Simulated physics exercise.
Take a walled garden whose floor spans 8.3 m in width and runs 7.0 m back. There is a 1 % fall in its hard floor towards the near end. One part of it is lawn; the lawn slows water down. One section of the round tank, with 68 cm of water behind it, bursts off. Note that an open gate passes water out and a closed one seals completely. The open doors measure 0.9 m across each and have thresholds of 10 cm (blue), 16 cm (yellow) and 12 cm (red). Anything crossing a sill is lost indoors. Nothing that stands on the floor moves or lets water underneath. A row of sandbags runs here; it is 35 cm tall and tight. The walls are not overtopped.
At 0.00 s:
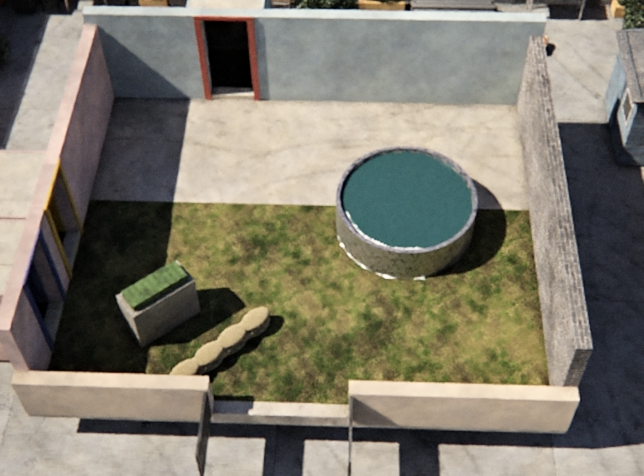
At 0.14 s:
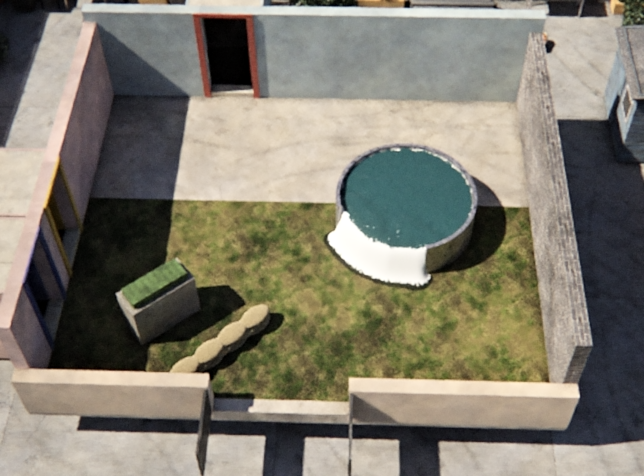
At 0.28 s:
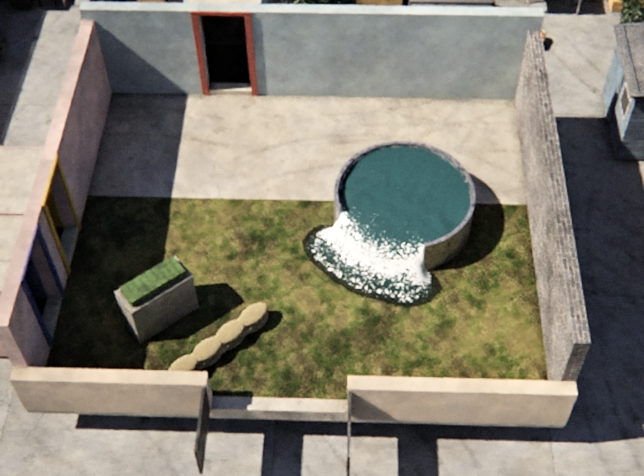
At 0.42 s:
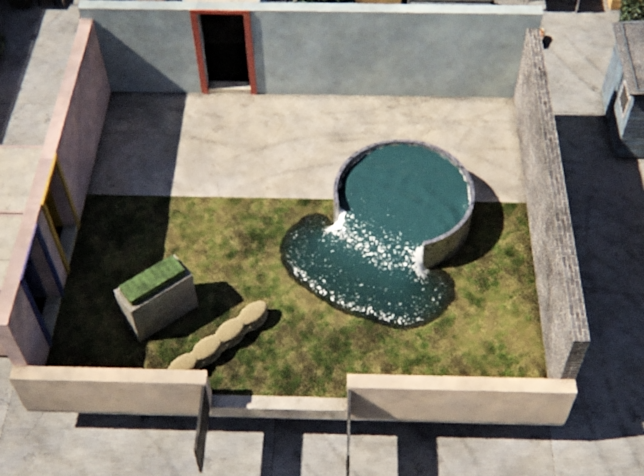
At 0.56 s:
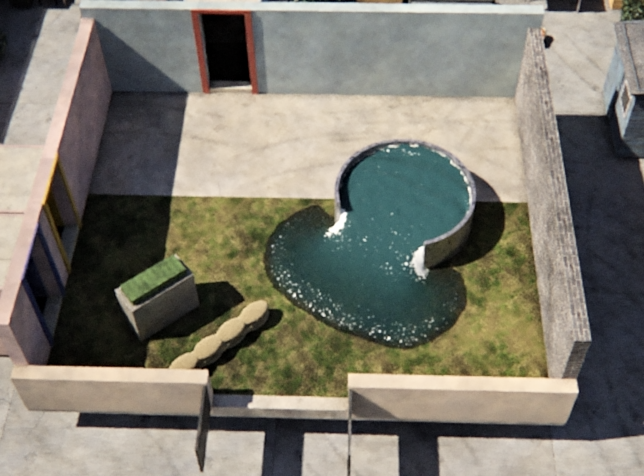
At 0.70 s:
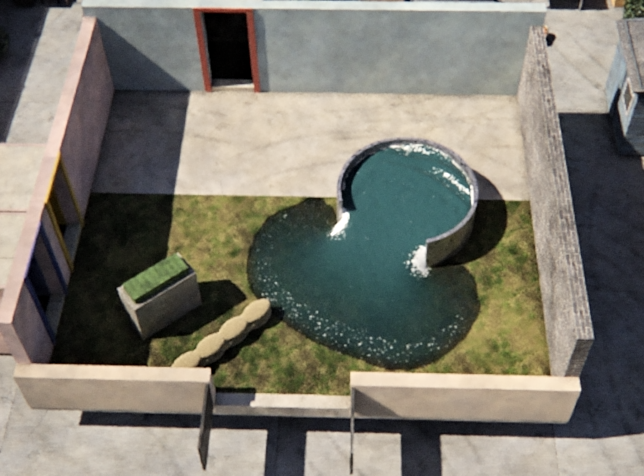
Walled yard with a round tank bursting open at its near side, white water gushing out and spreading across the lawn.
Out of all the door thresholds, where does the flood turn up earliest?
I would say at the yellow threshold.
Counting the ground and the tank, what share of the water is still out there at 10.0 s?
About 62 per cent.
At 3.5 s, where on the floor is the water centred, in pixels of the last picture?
Close to (353, 289) in the last picture.
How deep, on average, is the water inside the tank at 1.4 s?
Average depth: About 39 cm.
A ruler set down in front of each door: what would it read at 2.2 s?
Readings (cm): Blue = 0; yellow = 0; red = 0.
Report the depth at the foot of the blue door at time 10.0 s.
About 5.5 centimetres.
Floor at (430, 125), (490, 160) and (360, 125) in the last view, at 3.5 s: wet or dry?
Going through the three points: Not yet touched, then not yet touched, then not yet touched.
After 1.4 s water covers 25 % of the floor and is deepest (28 cm) near (364, 261); blue door not reached, yellow door not reached, red door not reached.
After 2.2 s water covers 35 % of the floor and is deepest (26 cm) near (373, 396); blue door not reached, yellow door not reached, red door not reached.
After 3.5 s water covers 40 % of the floor and is deepest (19 cm) near (540, 400); blue door not reached, yellow door not reached, red door not reached.
After 6.0 s water covers 60 % of the floor and is deepest (11 cm) near (451, 398); blue door reached at 5.2 s, yellow door reached at 4.6 s, red door not reached.
After 10.0 s water covers 70 % of the floor and is deepest (8 cm) near (395, 396); blue door reached at 5.2 s, yellow door reached at 4.6 s, red door not reached.
